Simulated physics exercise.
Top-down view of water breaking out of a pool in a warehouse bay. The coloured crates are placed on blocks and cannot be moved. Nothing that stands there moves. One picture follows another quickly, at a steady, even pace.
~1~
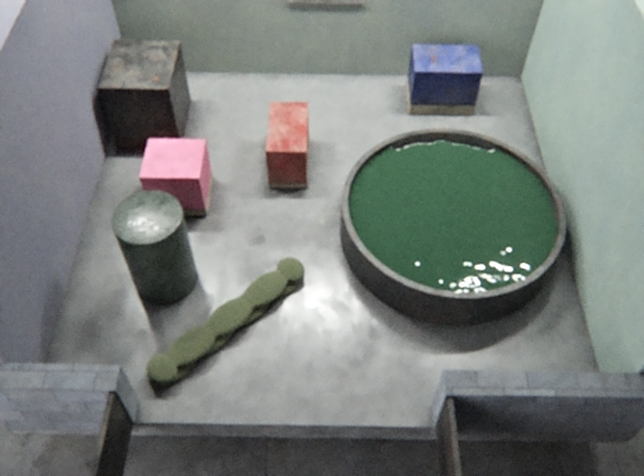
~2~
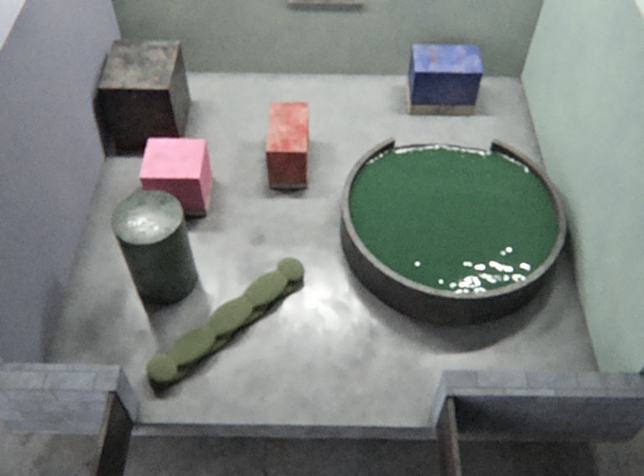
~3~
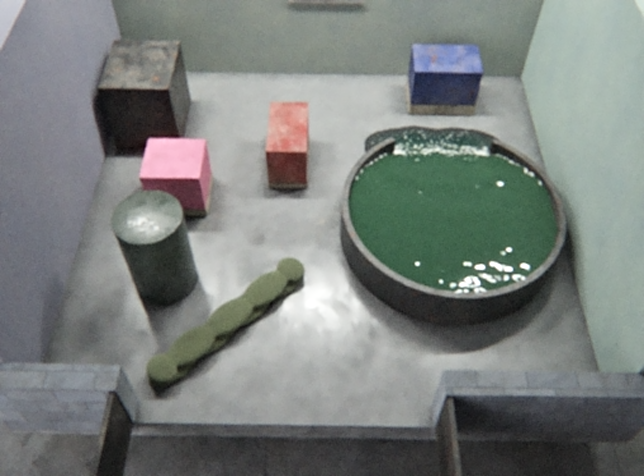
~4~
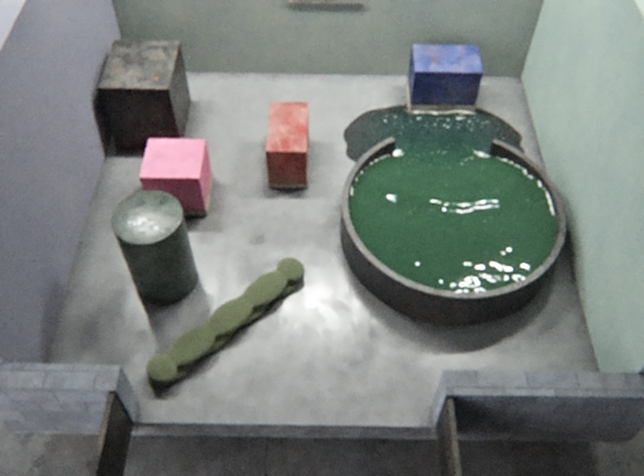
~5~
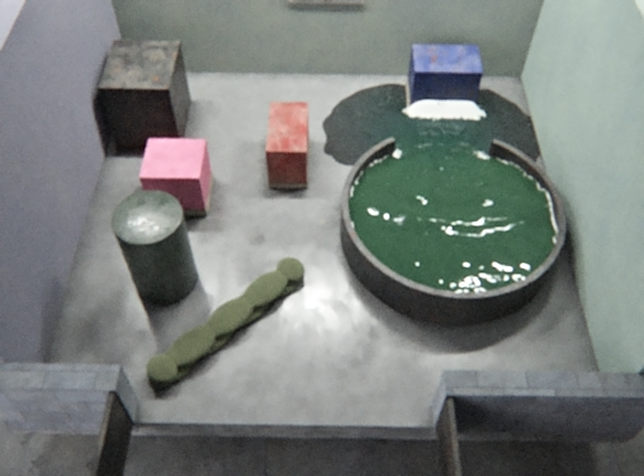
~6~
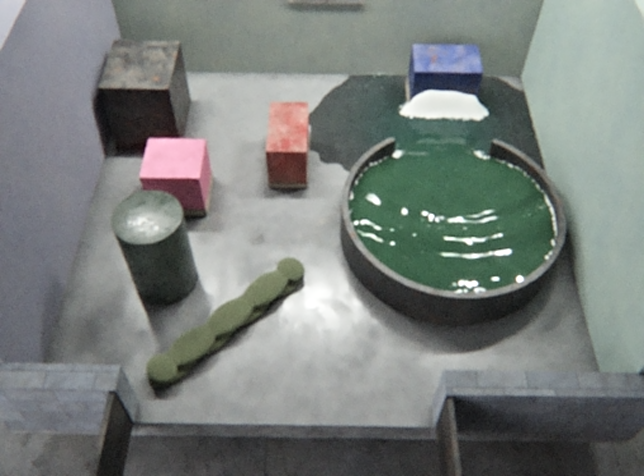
The clip shows a round pool of green liquid in a walled bay with several blocks; a gap opens in its far rim, and liquid pours through, spreading across the grey floor around the blue block and foaming white against it.
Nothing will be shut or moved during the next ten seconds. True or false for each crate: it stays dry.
Blue crate: False, it gets wet; pink crate: False, it gets wet; red crate: False, it gets wet.
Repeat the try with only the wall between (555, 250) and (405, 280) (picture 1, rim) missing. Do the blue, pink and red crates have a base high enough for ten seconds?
Blue: Not flooded; pink: Not flooded; red: Not flooded.
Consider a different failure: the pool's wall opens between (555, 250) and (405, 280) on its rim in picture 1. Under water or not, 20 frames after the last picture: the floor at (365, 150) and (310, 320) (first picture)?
Untouched, submerged.
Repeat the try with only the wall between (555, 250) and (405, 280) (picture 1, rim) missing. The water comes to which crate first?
My pick is the crate marked blue.
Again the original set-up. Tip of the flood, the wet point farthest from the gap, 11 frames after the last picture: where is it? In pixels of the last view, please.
Close to (156, 74), I think.
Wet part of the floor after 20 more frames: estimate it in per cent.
That should be about 45 %.
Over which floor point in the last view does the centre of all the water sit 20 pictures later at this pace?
(394, 162).
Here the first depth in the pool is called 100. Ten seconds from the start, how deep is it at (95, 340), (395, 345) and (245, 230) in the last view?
First spot roughly 20 %, second 8 %, third 14 %.
A moment on, water covers 20 % of the floor; the blue crate water round its plinth, the pink crate not reached, the red crate water round its plinth.
Next, water covers 30 % of the floor; the blue crate water round its plinth, the pink crate not reached, the red crate water round its plinth.
Then, water covers 45 % of the floor; the blue crate water round its plinth, the pink crate water round its plinth, the red crate water round its plinth.
Later, water covers 75 % of the floor; the blue crate water round its plinth, the pink crate water round its plinth, the red crate water round its plinth.
In the end, water covers 95 % of the floor; the blue crate was topped, the pink crate was topped, the red crate was topped.
